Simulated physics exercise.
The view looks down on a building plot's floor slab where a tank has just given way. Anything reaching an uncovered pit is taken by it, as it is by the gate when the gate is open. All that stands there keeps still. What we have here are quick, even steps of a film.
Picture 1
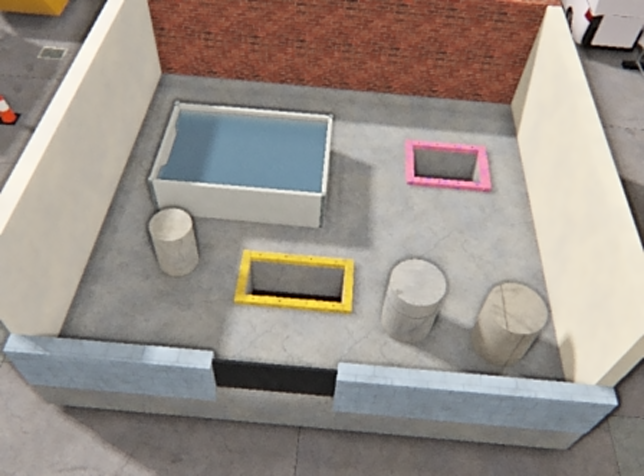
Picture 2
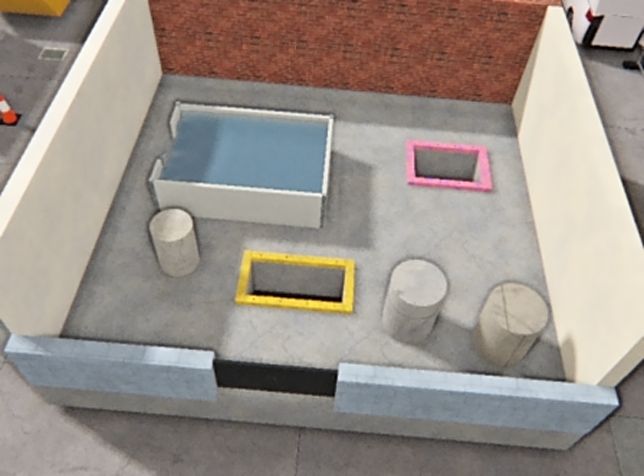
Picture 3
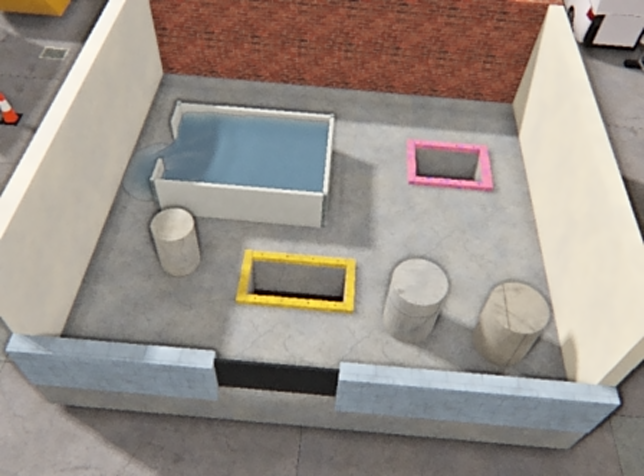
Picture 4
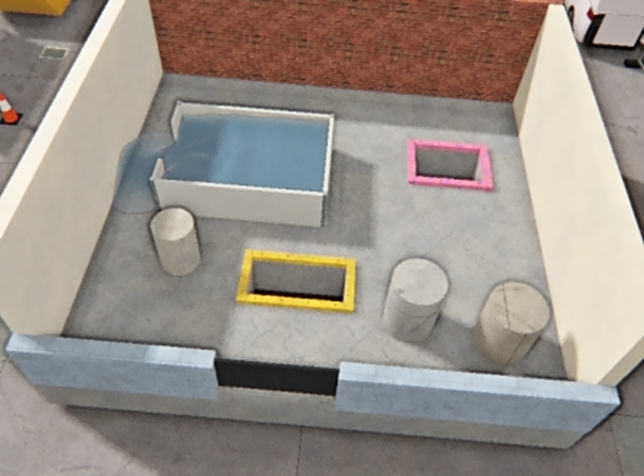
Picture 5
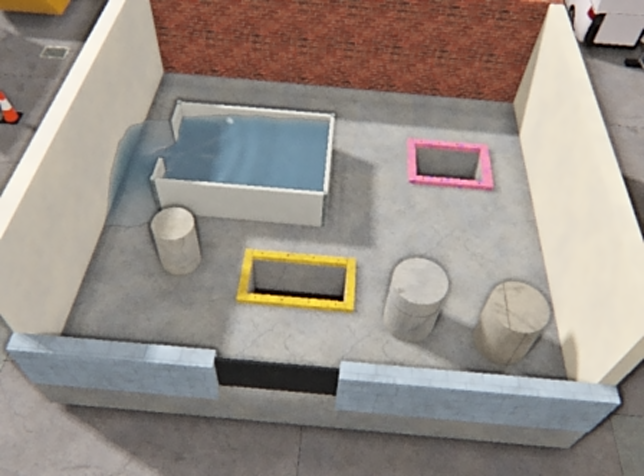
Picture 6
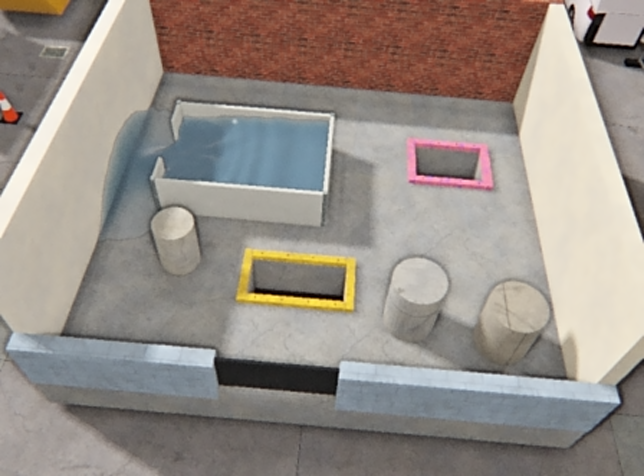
Water pouring from a gap in the left side of a white-walled tank and spreading against the cream side wall.
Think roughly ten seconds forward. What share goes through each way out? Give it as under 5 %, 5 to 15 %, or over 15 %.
As I see it, the gate swallows below five per cent; the pink pit swallows below five per cent; the yellow pit swallows below five per cent.
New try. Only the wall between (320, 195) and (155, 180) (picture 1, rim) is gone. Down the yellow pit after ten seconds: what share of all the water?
Yellow: 30 %.
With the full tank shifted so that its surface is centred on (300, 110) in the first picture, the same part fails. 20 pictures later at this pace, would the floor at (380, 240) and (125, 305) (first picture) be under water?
One after the other, they come out spared and submerged.
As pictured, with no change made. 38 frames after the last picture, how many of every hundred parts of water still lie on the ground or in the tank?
My reading is around 100 percent.
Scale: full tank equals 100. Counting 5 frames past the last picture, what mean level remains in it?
Roughly 76 %.
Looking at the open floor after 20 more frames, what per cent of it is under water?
I'd put it at roughly 55 per cent.
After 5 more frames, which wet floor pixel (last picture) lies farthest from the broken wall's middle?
The farthest wet spot is near (57, 347).
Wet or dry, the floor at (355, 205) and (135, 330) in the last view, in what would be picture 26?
First spot spared; second spot swamped.
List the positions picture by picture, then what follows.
In the first picture, the tank at (246, 150) is whole and still.
In the second picture, the front is at a hidden place, out from the gap at (172, 164).
In the third picture, the front is at (126, 179), out from the gap at (173, 164).
In the fourth picture, the front is at (113, 204), out from the gap at (174, 164).
In the fifth picture, the front is at (106, 222), out from the gap at (174, 163).
In the sixth picture, the front is at (99, 239), out from the gap at (174, 162).
A moment on, water covers 20 % of the floor; the gate 0 %, the pink pit 0 %, the yellow pit 0 %.
Next, water covers 30 % of the floor; the gate 0 %, the pink pit 0 %, the yellow pit 0 %.
Then, water covers 55 % of the floor; the gate 0 %, the pink pit 0 %, the yellow pit 0 %.
Later, water covers 85 % of the floor; the gate 0 %, the pink pit 0 %, the yellow pit 0 %.
In the end, water covers 100 % of the floor; the gate 0 %, the pink pit 0 %, the yellow pit 0 %.
